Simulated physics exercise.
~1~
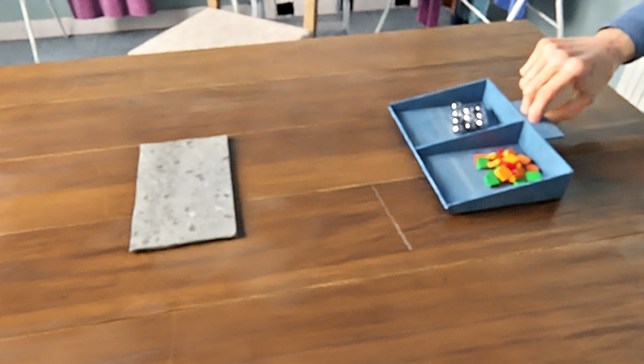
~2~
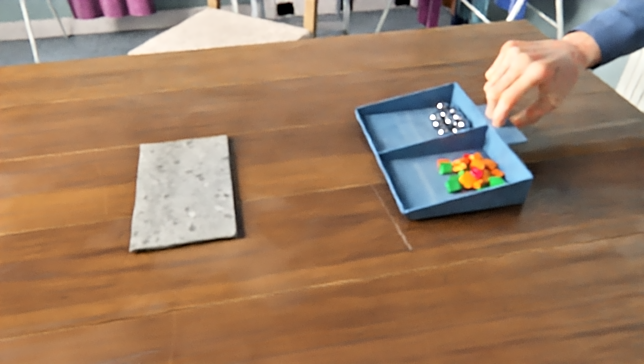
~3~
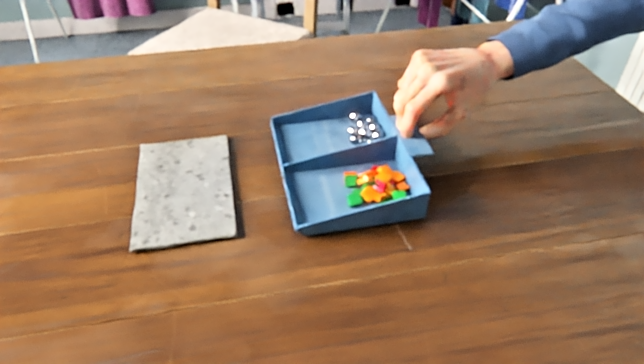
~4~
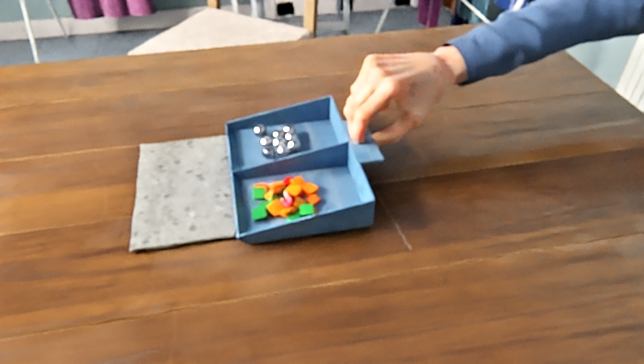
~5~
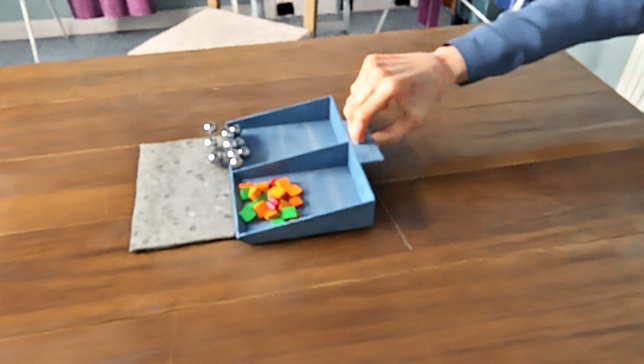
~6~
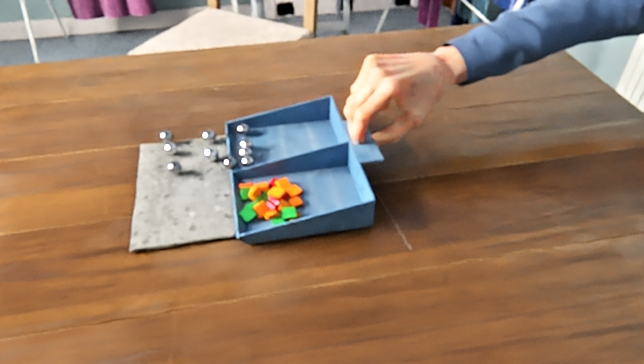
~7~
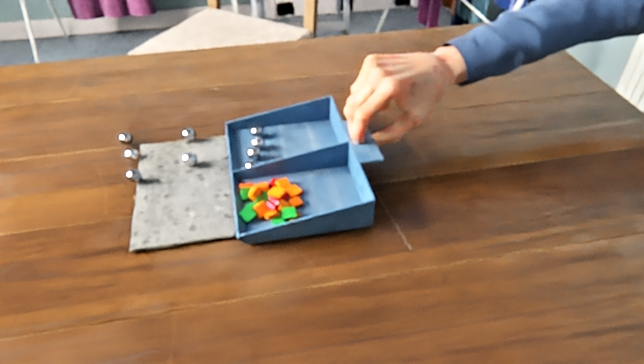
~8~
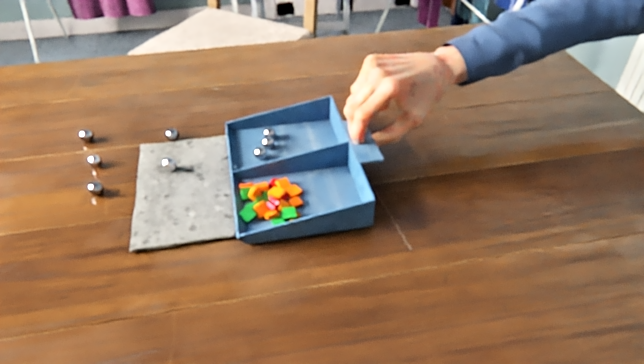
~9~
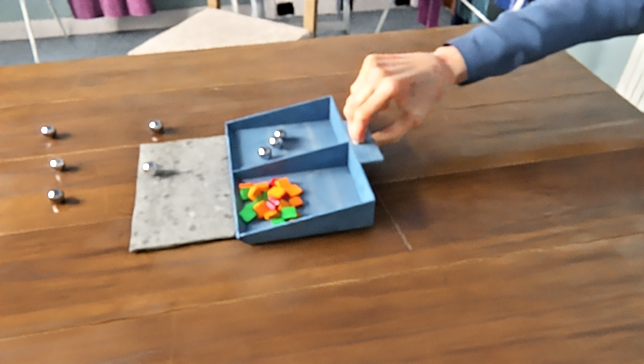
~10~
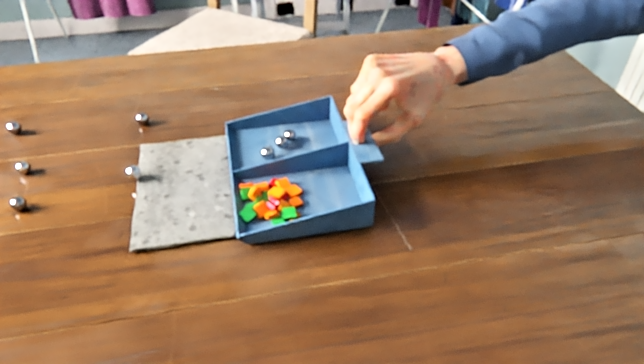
On a wooden table, a hand pushing a divided blue tray left into a grey slab, some silver balls rolling out, colourful pieces staying inside.
